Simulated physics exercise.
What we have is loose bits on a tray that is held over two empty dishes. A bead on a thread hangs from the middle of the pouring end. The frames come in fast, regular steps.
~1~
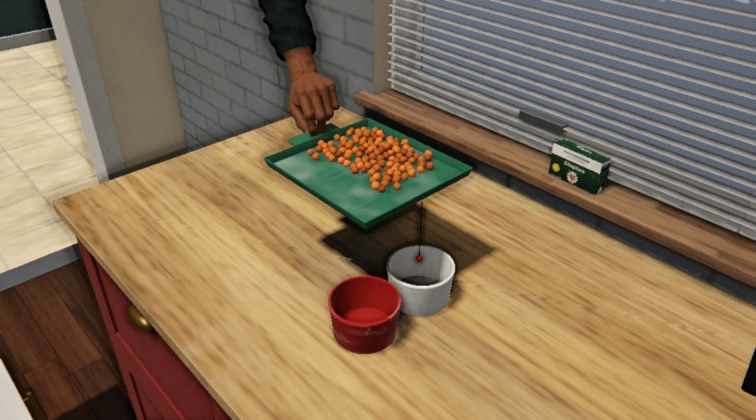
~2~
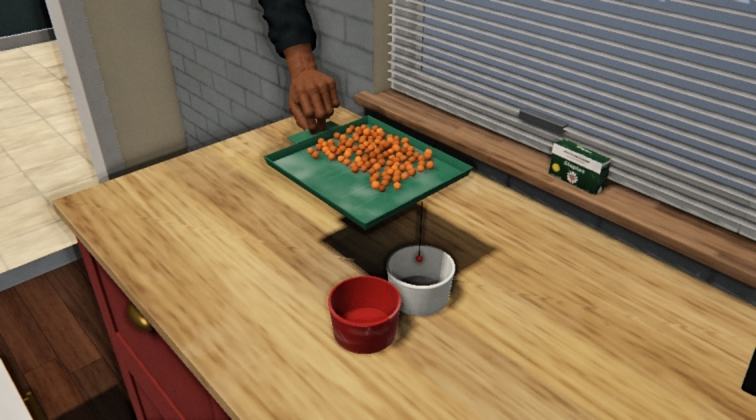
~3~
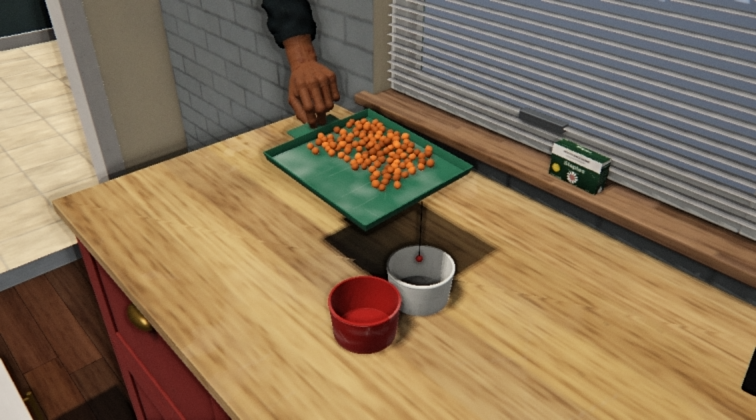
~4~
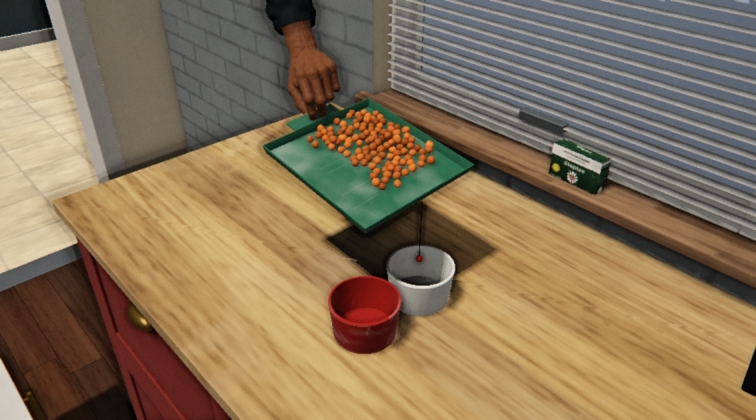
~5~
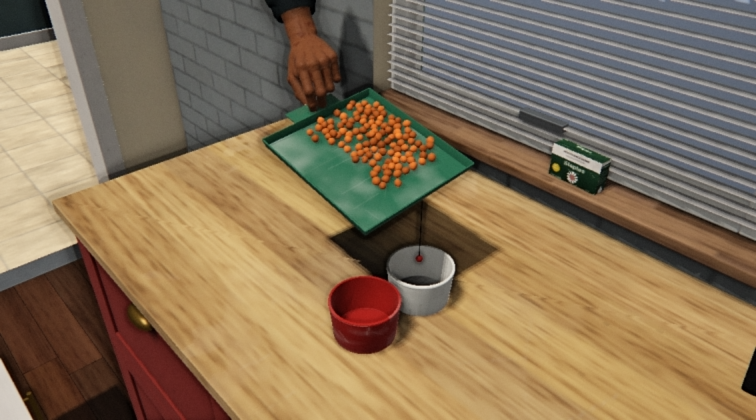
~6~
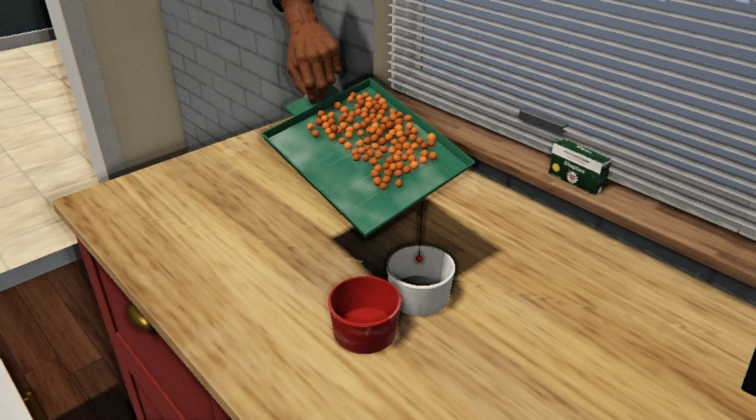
A hand gradually raises the back of a green tray of orange coated peanuts.
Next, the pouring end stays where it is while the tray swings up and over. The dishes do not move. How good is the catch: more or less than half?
Together they catch the larger part.
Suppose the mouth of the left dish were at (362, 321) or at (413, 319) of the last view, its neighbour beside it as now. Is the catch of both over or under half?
The first try: More than half. The second: Not half.
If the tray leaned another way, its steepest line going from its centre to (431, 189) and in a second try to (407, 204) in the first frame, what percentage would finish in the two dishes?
About 20 and 30 per cent.
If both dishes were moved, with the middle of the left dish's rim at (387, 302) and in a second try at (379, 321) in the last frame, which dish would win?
The first try: The dish on the left. The second: The left dish.
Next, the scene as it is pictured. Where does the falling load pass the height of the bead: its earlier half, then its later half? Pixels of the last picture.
First near (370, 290), later near (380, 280).
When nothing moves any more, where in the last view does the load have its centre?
Roughly at (372, 326).
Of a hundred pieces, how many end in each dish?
Left dish: 70 %, right dish: 10 %.
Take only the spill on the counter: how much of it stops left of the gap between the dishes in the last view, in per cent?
Some 10 per cent.
Soon, tray tipped steeply; most on the tray; a small part in the left dish; a stray few in the right dish; a stray few outside both; a small part in the air.
A while on, tray tipped past a quarter turn; a small part on the tray; about two thirds in the left dish; a small part in the right dish; about a quarter outside both; a small part in the air.
Towards the end, tray tipped past a quarter turn; about two thirds in the left dish; a small part in the right dish; about a quarter outside both.
Finally, tray tipped past a quarter turn; about two thirds in the left dish; a small part in the right dish; about a quarter outside both.
